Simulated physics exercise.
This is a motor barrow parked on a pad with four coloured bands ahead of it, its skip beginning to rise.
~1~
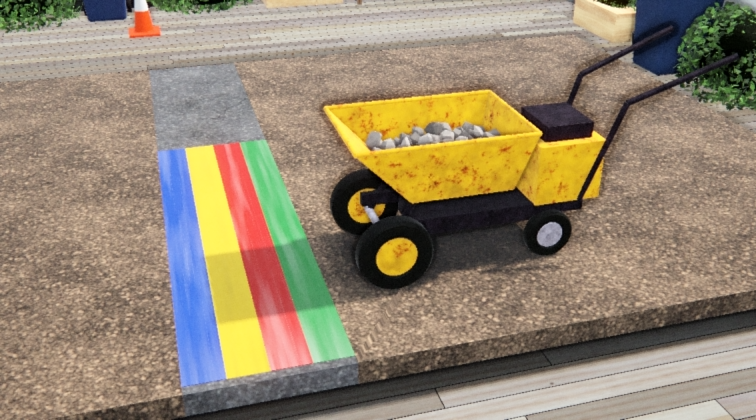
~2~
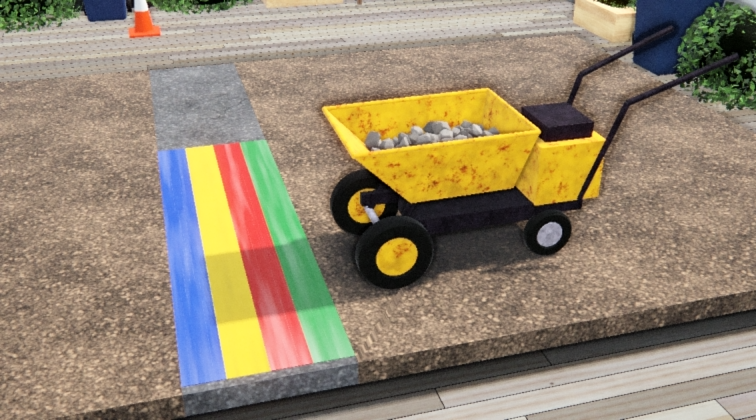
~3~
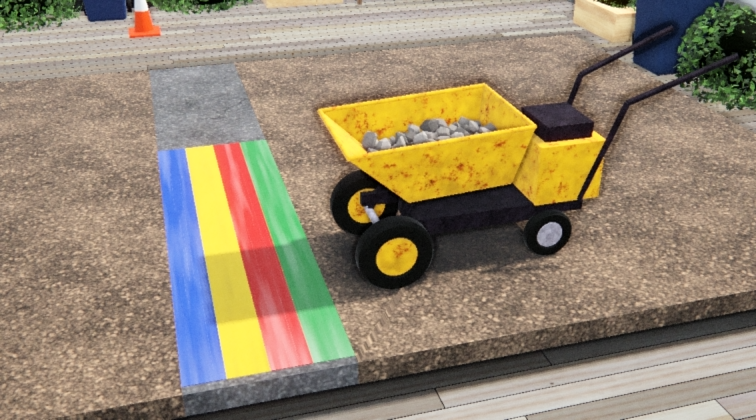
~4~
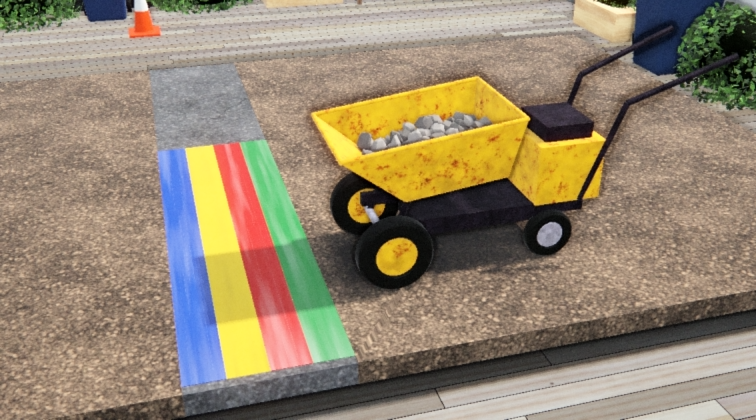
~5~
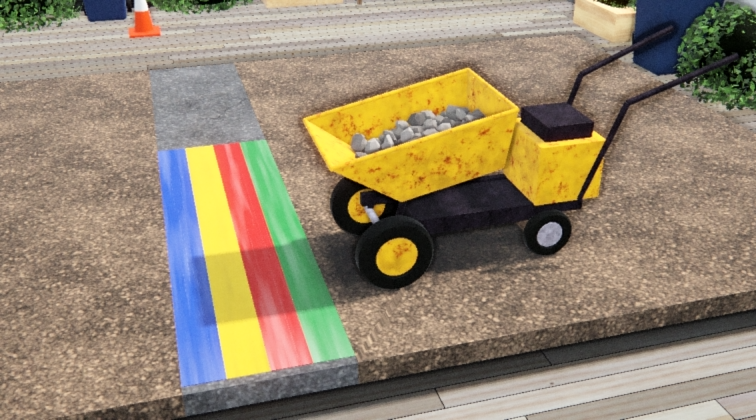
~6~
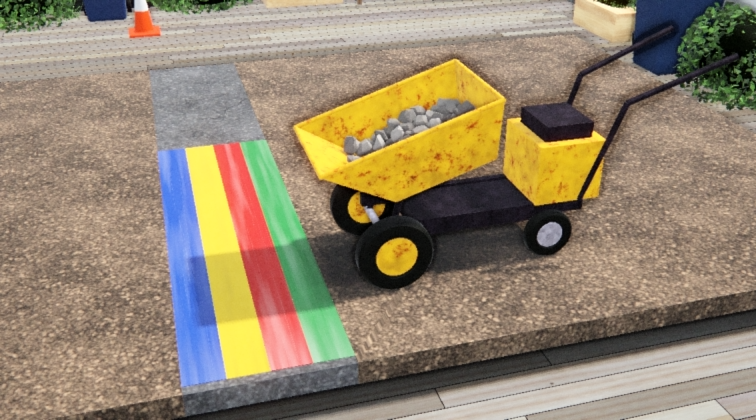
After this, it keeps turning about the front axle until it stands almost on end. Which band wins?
The yellow strip carries the most.
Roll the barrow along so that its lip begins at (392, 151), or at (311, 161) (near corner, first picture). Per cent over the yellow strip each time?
First some 20, then 10 per cent.
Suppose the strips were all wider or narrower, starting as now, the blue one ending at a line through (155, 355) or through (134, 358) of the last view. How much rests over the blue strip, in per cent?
In turn 20 and 10 in a hundred.
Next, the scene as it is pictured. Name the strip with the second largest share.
The runner-up: The blue one.
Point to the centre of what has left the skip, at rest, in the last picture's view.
Around (213, 278).
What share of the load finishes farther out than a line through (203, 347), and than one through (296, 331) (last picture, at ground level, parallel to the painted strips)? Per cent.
Roughly 30 per cent, and 90 per cent.
Shortly afterwards, skip tipped steeply; the whole lot in the skip.
Next, skip tipped right over; near two thirds in the skip; a little over the red strip; near a quarter over the yellow strip; only a few over the blue strip.
Some moments later, skip tipped right over; a little in the skip; only a few over the green strip; a little over the red strip; near a third over the yellow strip; near a quarter over the blue strip; a little off the paint.
In the end, skip tipped right over; a little in the skip; only a few over the green strip; a little over the red strip; near a third over the yellow strip; near a quarter over the blue strip; a little off the paint.
